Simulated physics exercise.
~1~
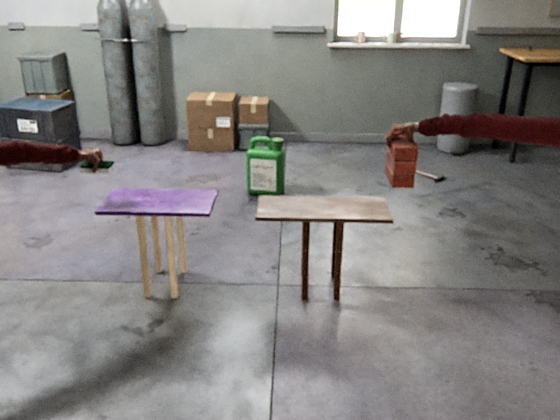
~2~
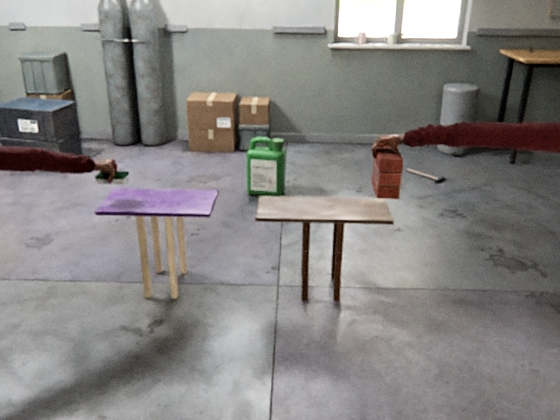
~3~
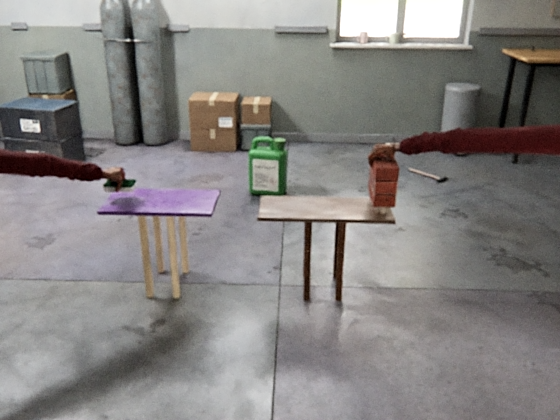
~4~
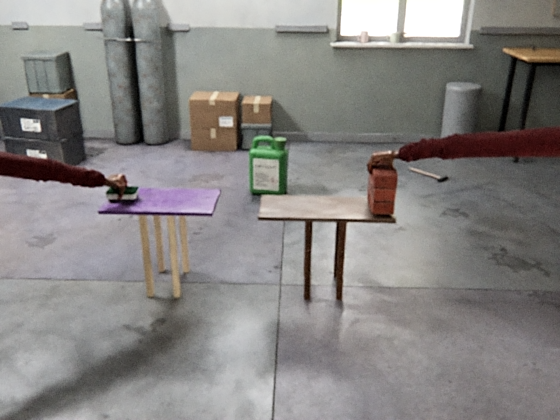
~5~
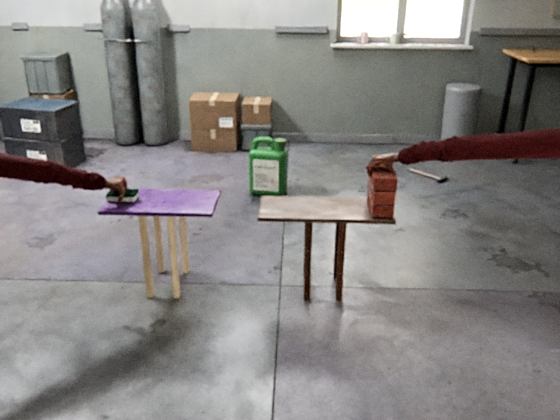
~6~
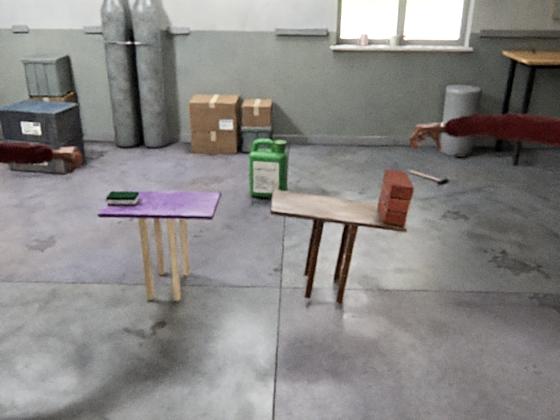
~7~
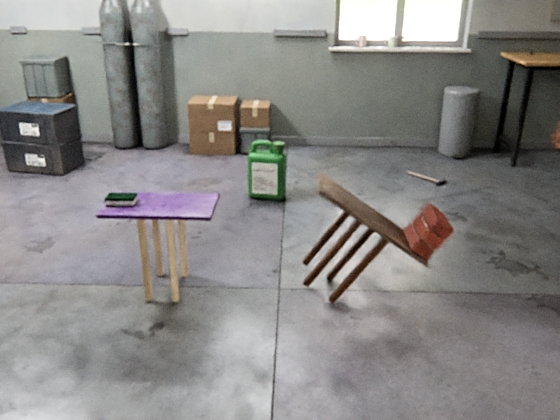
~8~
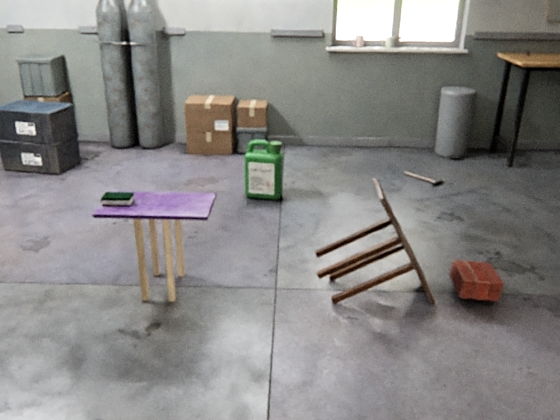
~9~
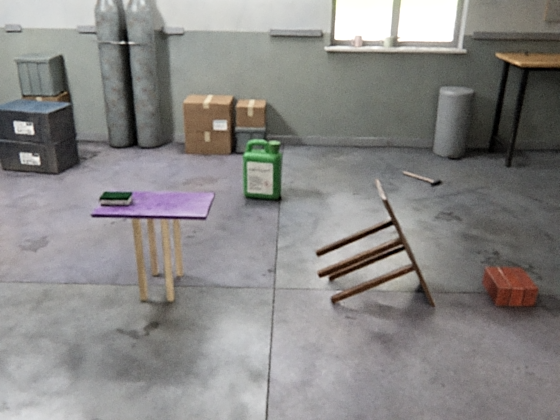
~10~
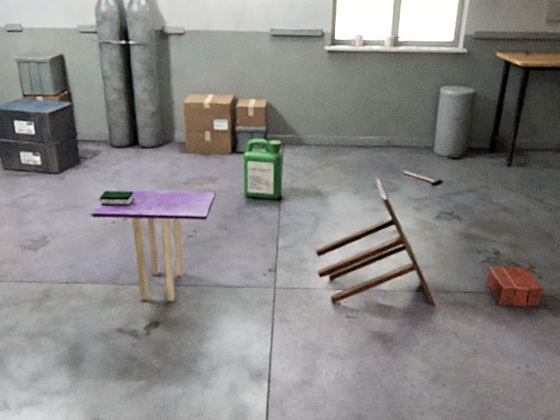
Two arms in dark red sleeves reach in from either side of a grey workshop, seen from the front by a slightly swaying camera. On the left stands a purple-topped small table with pale legs, on the right a brown one, with a green canister behind them. The left hand sets a green sponge near the purple table's left end, while the right hand lowers red bricks onto the brown table's right end. Both hands let go and withdraw. The brown table tips rightward, spilling the bricks onto the floor, and rests on its side, while the purple one stays upright, sponge in place.
